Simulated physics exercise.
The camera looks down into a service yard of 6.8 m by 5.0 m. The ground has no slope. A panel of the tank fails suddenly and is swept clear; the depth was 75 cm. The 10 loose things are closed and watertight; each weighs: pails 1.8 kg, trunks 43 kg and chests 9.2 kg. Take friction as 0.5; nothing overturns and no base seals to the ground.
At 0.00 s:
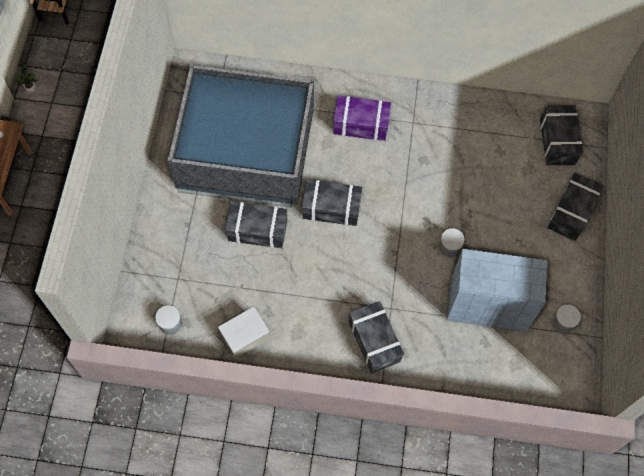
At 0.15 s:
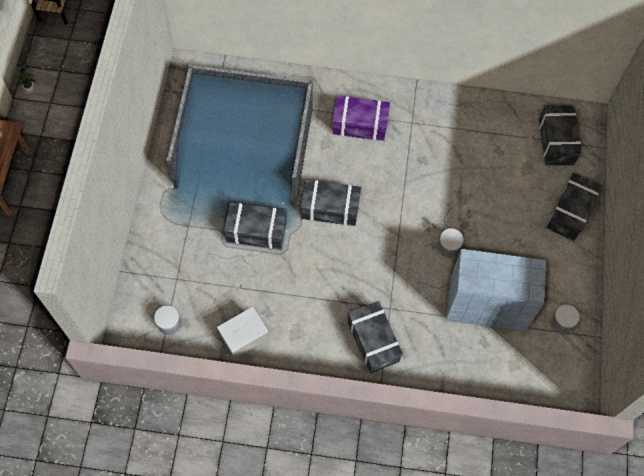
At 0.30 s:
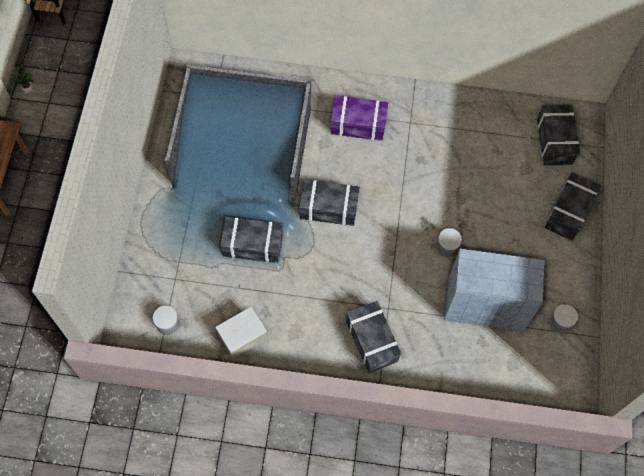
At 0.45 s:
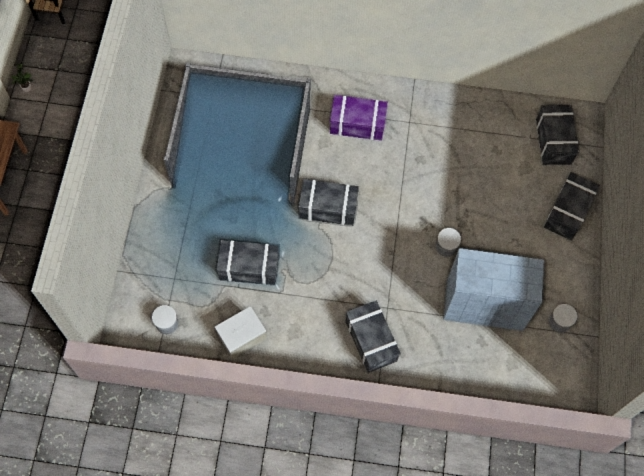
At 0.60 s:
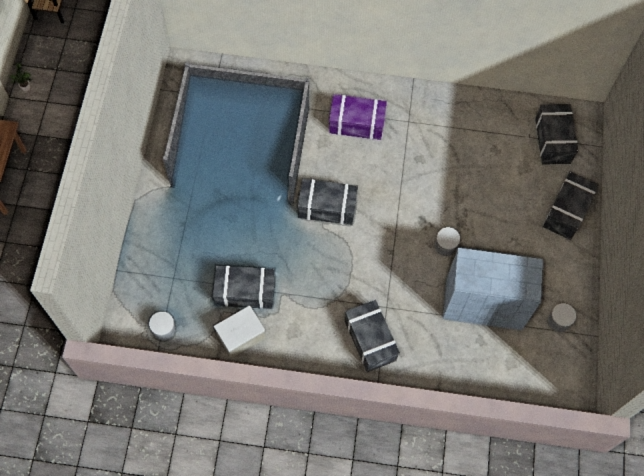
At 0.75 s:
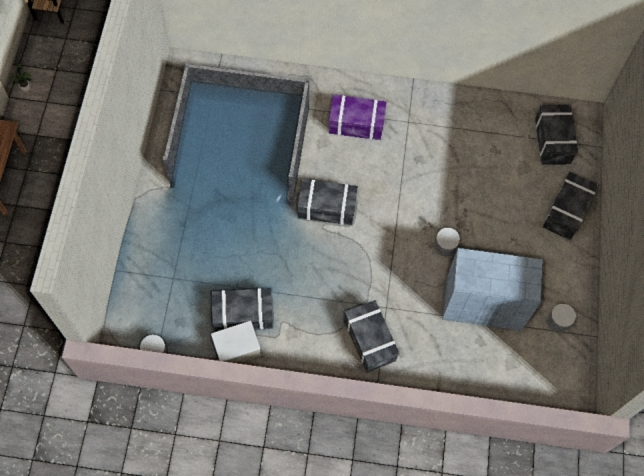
The footage shows water spreading from the open side of a tank across a walled yard, pushing a dark strapped trunk toward the pink wall, then shifting a white cylinder and a pale box while the purple trunk stays put.
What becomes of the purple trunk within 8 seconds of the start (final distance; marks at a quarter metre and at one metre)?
The purple trunk barely shifts.
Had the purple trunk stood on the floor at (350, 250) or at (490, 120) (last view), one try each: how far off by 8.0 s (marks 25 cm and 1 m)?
In turn: It slides a little; it stays put.
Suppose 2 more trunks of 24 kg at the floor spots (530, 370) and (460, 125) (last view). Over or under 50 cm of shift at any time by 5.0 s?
In turn: More, under.
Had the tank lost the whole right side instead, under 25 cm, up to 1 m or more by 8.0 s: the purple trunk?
In that case the purple trunk travels far.
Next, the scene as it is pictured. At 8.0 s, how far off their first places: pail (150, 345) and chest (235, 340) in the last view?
In that order: 50 cm, 450 cm.
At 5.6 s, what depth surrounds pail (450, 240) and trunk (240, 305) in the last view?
About 5 and 10 cm.
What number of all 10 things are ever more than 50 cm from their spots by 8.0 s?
I count 6.
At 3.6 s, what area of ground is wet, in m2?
Some 20 m2.
After 1.6 s the purple trunk is near (358, 111), 0.0 m from its start, aground; 3 afloat.
After 3.6 s the purple trunk is near (358, 111), 0.0 m from its start, aground; 3 afloat.
After 5.6 s the purple trunk is near (358, 111), 0.0 m from its start, aground; 4 afloat.
After 8.0 s the purple trunk is near (358, 111), 0.0 m from its start, aground; 4 afloat.
